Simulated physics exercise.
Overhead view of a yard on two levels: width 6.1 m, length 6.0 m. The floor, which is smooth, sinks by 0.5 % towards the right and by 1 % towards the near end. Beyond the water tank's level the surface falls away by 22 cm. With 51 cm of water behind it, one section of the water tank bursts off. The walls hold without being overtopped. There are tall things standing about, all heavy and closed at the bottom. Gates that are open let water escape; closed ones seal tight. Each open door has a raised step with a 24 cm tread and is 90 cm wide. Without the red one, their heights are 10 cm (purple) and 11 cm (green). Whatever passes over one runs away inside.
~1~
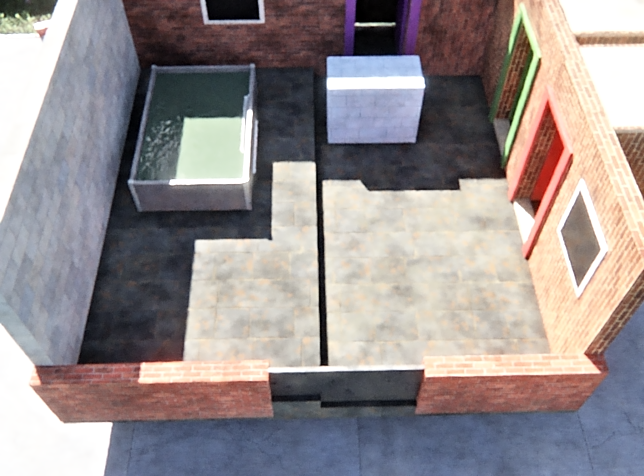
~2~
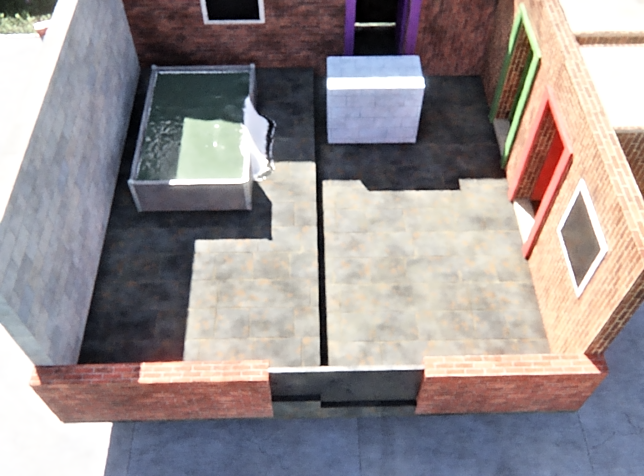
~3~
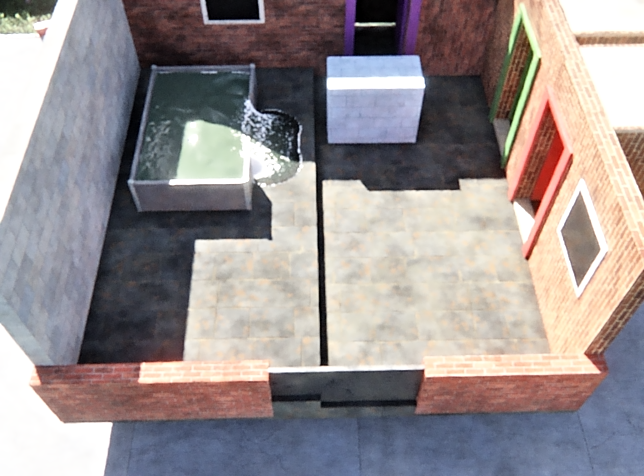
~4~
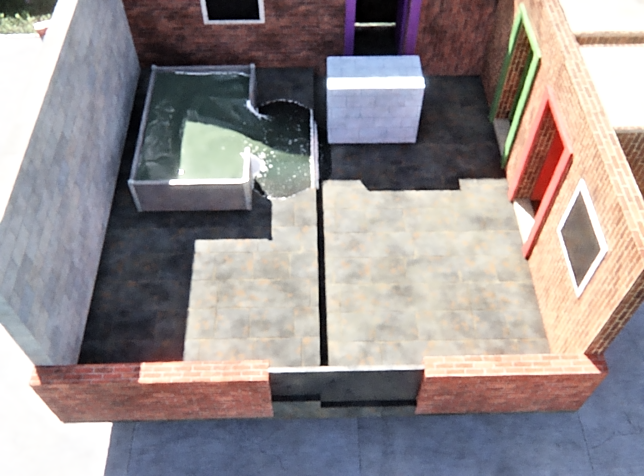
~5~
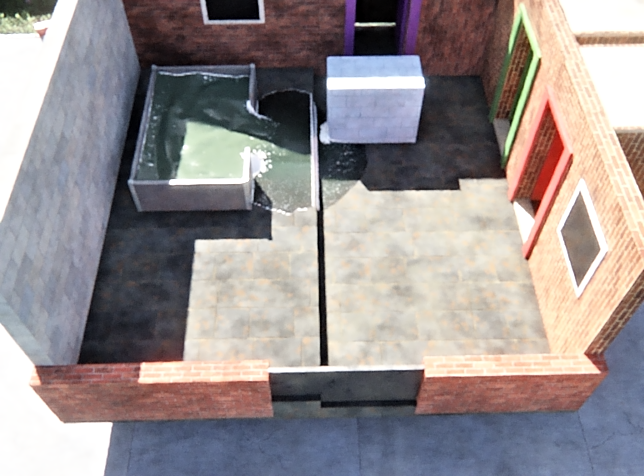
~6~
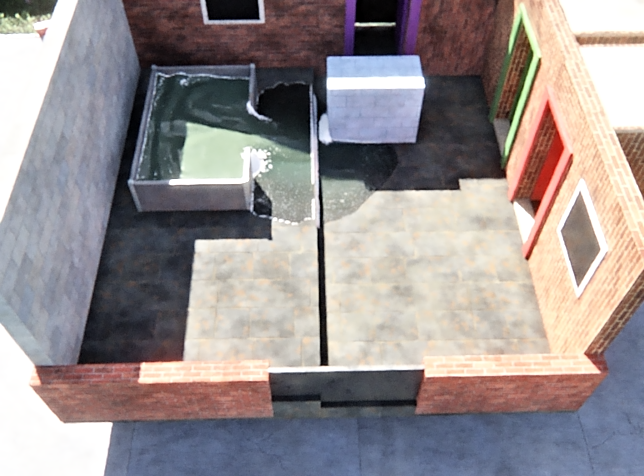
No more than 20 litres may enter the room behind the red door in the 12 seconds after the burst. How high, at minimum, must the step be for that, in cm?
15 cm.
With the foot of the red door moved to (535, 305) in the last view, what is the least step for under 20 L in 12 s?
Around 11.5 cm would do it.
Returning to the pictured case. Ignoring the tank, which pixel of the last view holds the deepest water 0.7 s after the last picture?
Near pixel (327, 135).
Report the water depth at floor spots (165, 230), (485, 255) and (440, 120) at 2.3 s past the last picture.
First 0, then 4, then 2 cm.
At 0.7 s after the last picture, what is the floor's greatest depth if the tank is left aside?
36 cm.
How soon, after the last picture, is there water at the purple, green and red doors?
So the front gets to purple at 0.8 seconds, green at 0.6 seconds, and red at 1.1 seconds.
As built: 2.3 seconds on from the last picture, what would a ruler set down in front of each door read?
Door depths (cm): Purple = 10, green = 12, red = 18.
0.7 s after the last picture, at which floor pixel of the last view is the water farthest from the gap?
Lab note: Front tip approx. at (499, 182).
Then, 0.7 s after the last picture water covers 25 % of the floor, deepest (36 cm) near (327, 135); it has not reached the red door.
Then, 2.3 s after the last picture water covers 45 % of the floor, deepest (26 cm) near (327, 135); 18 cm at the red door, 53 litres in over its 8 cm step.
Then, 11.3 s after the last picture water covers 60 % of the floor, deepest (14 cm) near (365, 388); 12 cm at the red door, 123 litres in over its 8 cm step.
At the red door as built, the water peaked near 20 cm, 1.5 s after the last picture.
Run again over the same 12 s with other heights there, 28 litres in over 14 cm, 6 litres over 19 cm. The limit of 20 litres is kept from about 15 cm up.
